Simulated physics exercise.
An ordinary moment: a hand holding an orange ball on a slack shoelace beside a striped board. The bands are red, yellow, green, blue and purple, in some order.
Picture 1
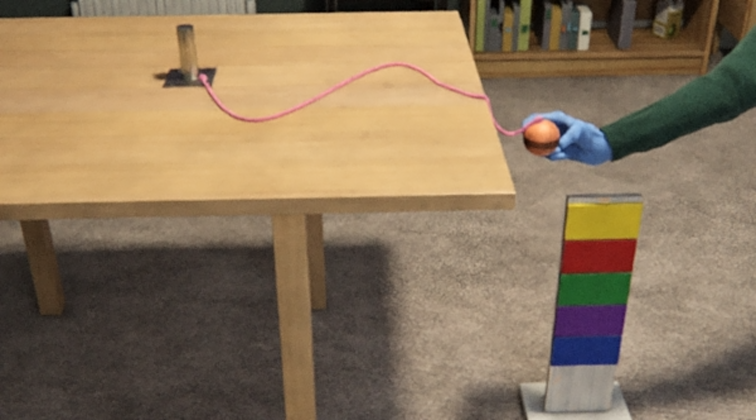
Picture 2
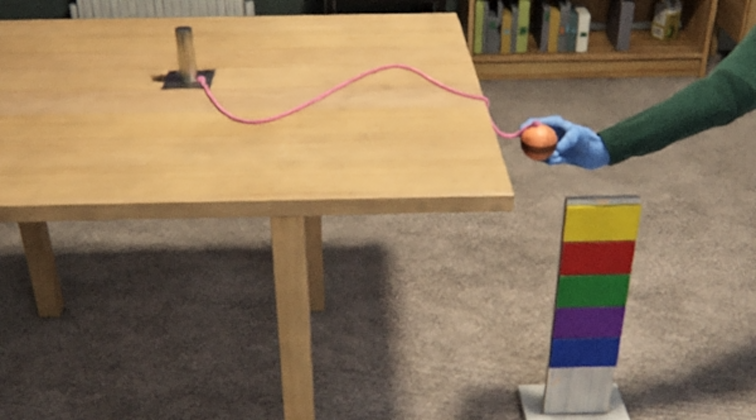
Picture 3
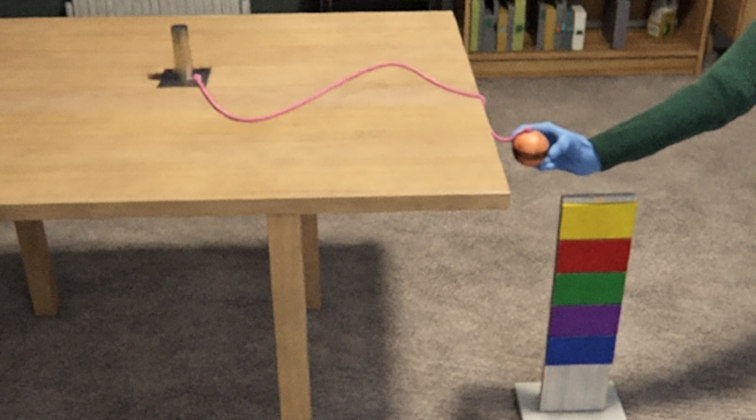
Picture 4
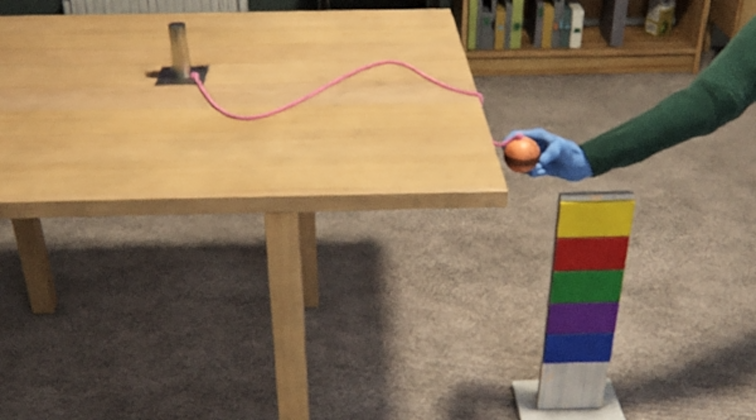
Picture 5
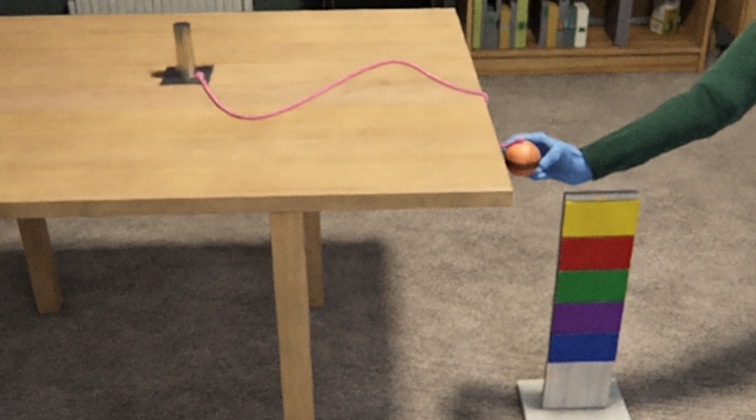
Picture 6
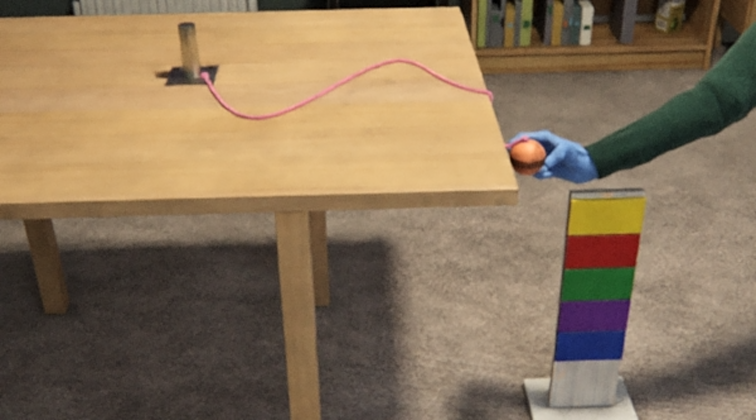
A gloved hand holding an orange ball, tied to a slack pink cord that runs across a wooden table from a small post, moves slightly left and down toward the table's edge. It then stays almost still beside the edge, above an upright board with yellow, red, green, purple and blue bands.
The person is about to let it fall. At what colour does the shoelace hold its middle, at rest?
The shoelace holds its middle at purple.
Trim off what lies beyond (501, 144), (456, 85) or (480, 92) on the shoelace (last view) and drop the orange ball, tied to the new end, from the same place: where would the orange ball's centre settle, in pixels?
Near (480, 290), (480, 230) and (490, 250).
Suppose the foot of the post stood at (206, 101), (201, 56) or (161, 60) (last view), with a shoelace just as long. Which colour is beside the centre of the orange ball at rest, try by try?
Taking them in turn: Blue; purple; green.
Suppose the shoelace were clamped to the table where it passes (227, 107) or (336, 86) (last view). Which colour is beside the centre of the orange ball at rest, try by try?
Try by try: Green; red.
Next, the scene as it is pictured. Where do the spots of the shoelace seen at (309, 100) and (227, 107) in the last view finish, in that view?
They go to (387, 89) and to (287, 81).
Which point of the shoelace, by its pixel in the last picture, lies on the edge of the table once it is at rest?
The one at (373, 67).
Soon after, ball near (455, 315); level with purple.
Then, ball near (494, 316); level with purple.
At rest, ball near (476, 318); level with purple. At purple.
